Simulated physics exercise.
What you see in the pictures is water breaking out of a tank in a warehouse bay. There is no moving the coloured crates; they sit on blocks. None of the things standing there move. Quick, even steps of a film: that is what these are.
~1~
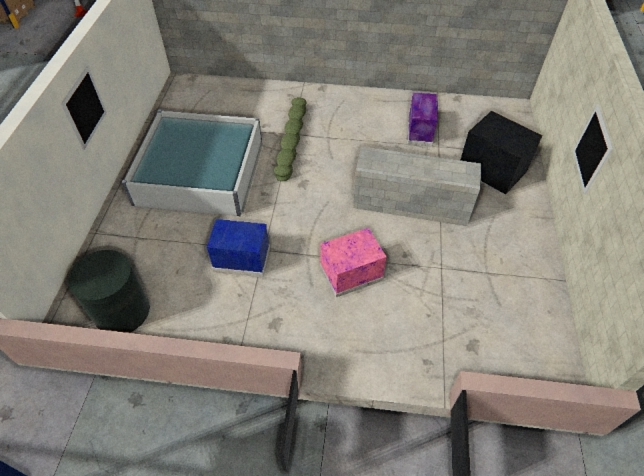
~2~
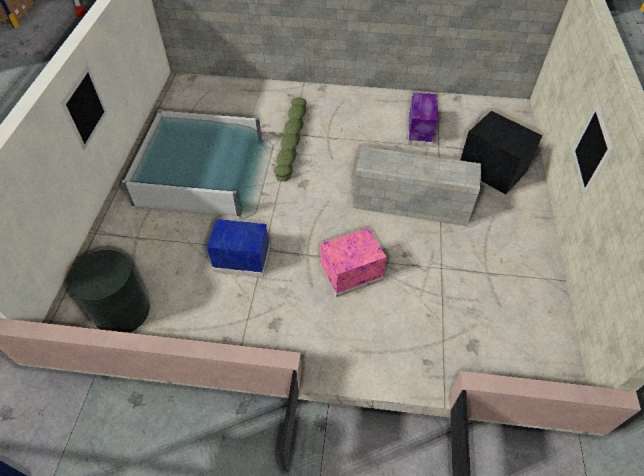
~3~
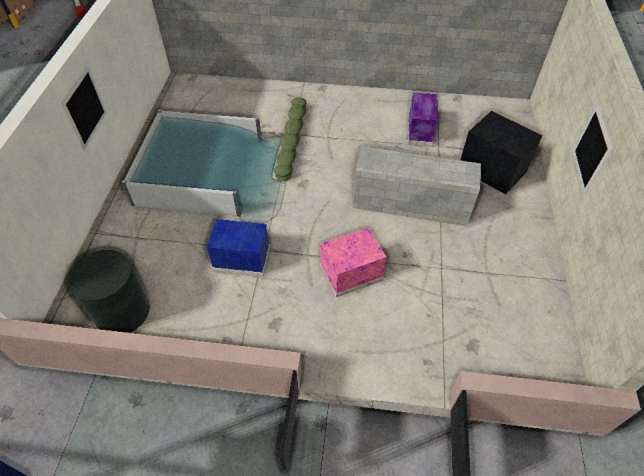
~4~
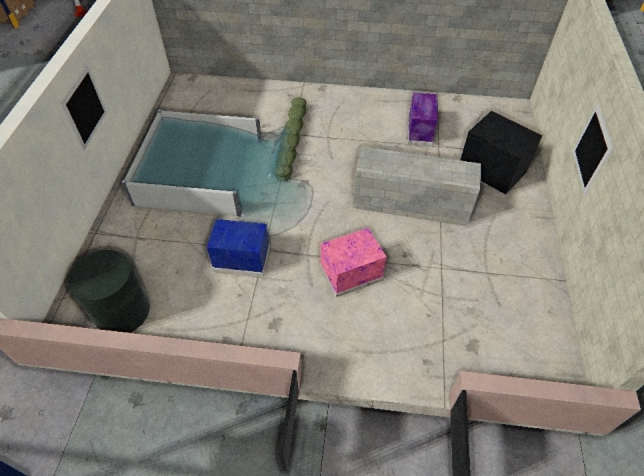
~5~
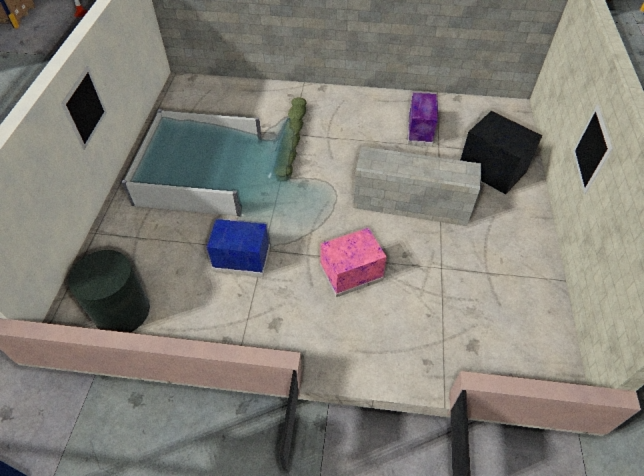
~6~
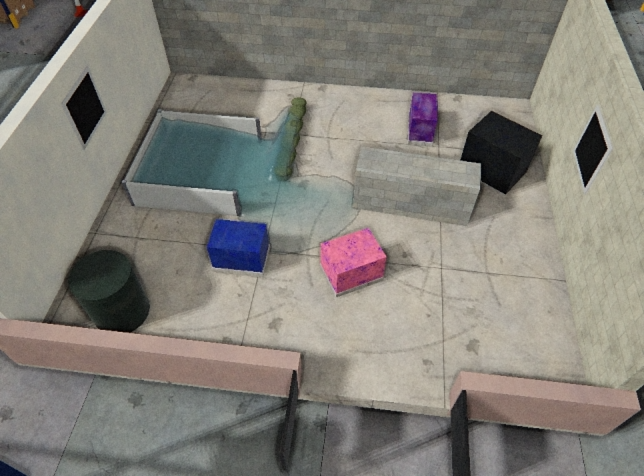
Water poured out of the open right side of a tank in a walled bay, ran past a lumpy green barrier, and spread across the floor toward the long grey block, while the coloured crates stayed still.
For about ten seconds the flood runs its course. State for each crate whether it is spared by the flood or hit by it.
The purple crate avoids the water. The pink crate meets the water. The blue crate avoids the water.
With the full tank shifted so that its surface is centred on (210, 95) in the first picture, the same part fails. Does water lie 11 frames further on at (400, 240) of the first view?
That point would end up bone-dry.
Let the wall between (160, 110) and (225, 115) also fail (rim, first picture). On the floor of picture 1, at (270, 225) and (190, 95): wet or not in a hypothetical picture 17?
Going through them in turn, the first is untouched by it and the second is drenched.
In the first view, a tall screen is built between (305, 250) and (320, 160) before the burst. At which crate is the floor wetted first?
My answer: The blue one.
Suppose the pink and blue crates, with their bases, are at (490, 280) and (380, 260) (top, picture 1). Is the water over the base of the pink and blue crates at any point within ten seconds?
Looking at both, the pink crate gets submerged, and the blue crate gets submerged.
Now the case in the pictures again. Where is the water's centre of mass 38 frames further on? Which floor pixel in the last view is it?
I'd place it roughly at (320, 192).
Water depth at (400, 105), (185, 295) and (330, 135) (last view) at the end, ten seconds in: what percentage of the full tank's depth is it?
Around 6, 4 and 6 percent, in that order.
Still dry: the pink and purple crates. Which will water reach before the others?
I reckon it's the pink crate.
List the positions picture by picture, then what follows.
Still water in the tank at (196, 153), in the first picture.
Water pours out at (248, 169) and has run to (266, 143), in the second picture.
The front is at (282, 140), out from the gap at (248, 171), in the third picture.
The front is at (285, 129), out from the gap at (248, 171), in the fourth picture.
Water pours out at (248, 172) and has run to (287, 120), in the fifth picture.
The front is at (354, 212), out from the gap at (248, 172), in the sixth picture.
A moment on, water covers 20 % of the floor; the purple crate not reached, the pink crate water round its plinth, the blue crate water round its plinth.
Next, water covers 35 % of the floor; the purple crate water round its plinth, the pink crate water round its plinth, the blue crate water round its plinth.
Then, water covers 50 % of the floor; the purple crate water round its plinth, the pink crate water round its plinth, the blue crate water round its plinth.
Later, water covers 70 % of the floor; the purple crate water round its plinth, the pink crate water round its plinth, the blue crate water round its plinth.
In the end, water covers 95 % of the floor; the purple crate stayed above the water, the pink crate was topped, the blue crate stayed above the water.
